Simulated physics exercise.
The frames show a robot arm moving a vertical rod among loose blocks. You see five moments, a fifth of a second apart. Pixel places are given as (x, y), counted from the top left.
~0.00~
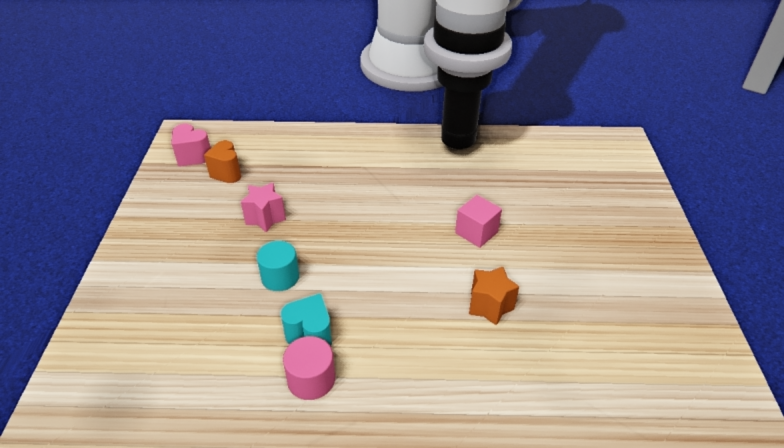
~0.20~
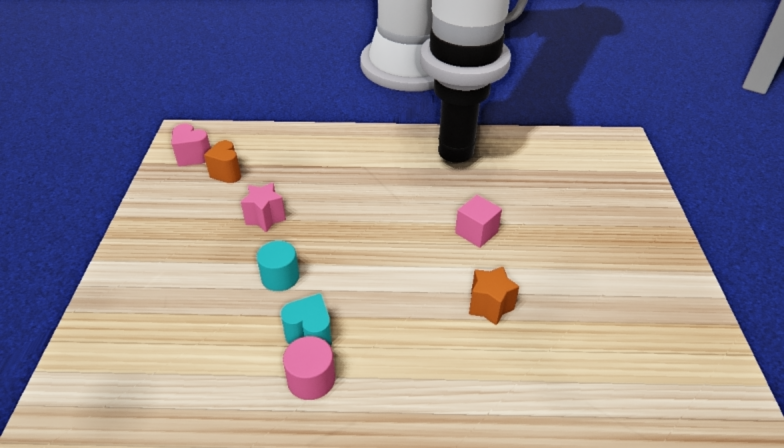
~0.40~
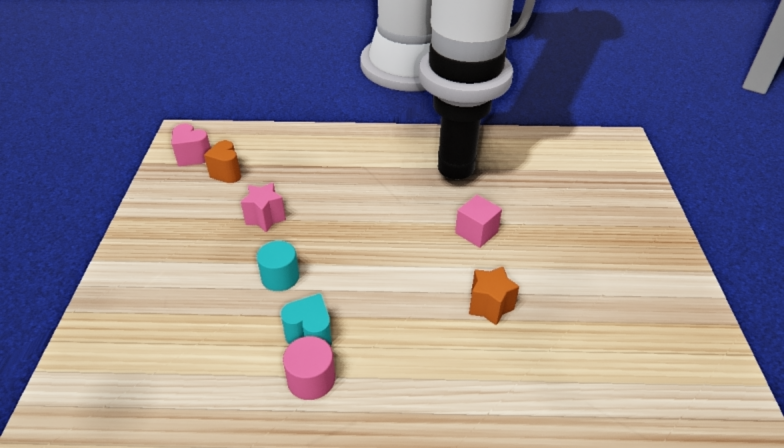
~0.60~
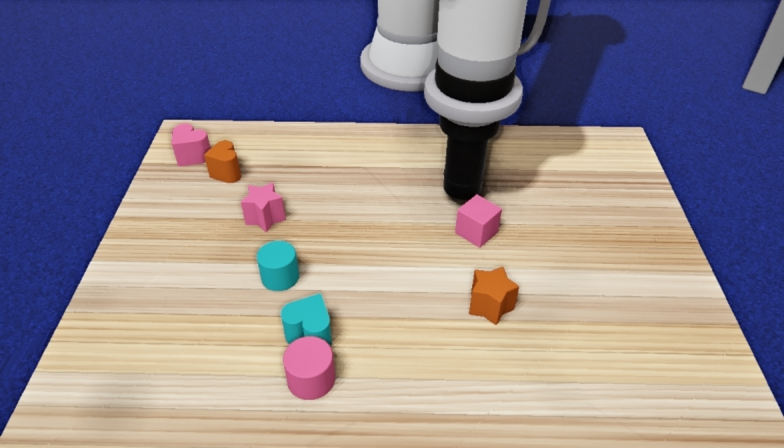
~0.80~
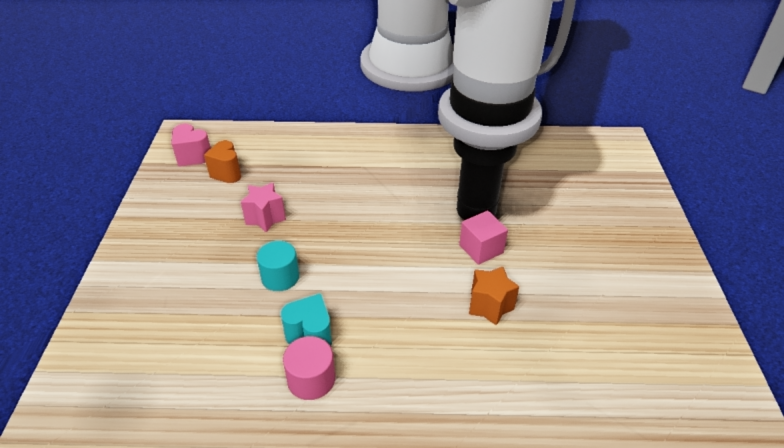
A robot arm's black rod moves down from the far edge of the wooden board toward a pink cube, with the other blocks staying still. It then shifts slightly right and nudges the cube a short way nearer to the orange star, which does not move.
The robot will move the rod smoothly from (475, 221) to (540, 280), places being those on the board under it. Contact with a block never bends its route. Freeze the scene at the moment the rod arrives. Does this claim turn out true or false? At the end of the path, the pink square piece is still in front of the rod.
False - the claim does not hold.
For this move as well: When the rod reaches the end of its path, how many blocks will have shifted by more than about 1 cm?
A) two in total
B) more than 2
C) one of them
(C)
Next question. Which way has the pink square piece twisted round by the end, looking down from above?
It twists clockwise.
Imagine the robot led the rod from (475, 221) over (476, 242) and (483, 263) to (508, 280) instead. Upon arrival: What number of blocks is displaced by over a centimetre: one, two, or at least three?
This push will displace two blocks.
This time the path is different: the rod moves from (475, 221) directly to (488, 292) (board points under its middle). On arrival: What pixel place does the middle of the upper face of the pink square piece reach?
The middle of its top is at (497, 301).
What follows on the original path. Halfway along, rod (507, 240); pink square piece (493, 249), turned 75° clockwise.
At the end, rod (543, 271); pink square piece (493, 252), turned 85° clockwise; orange star-shaped block unmoved.
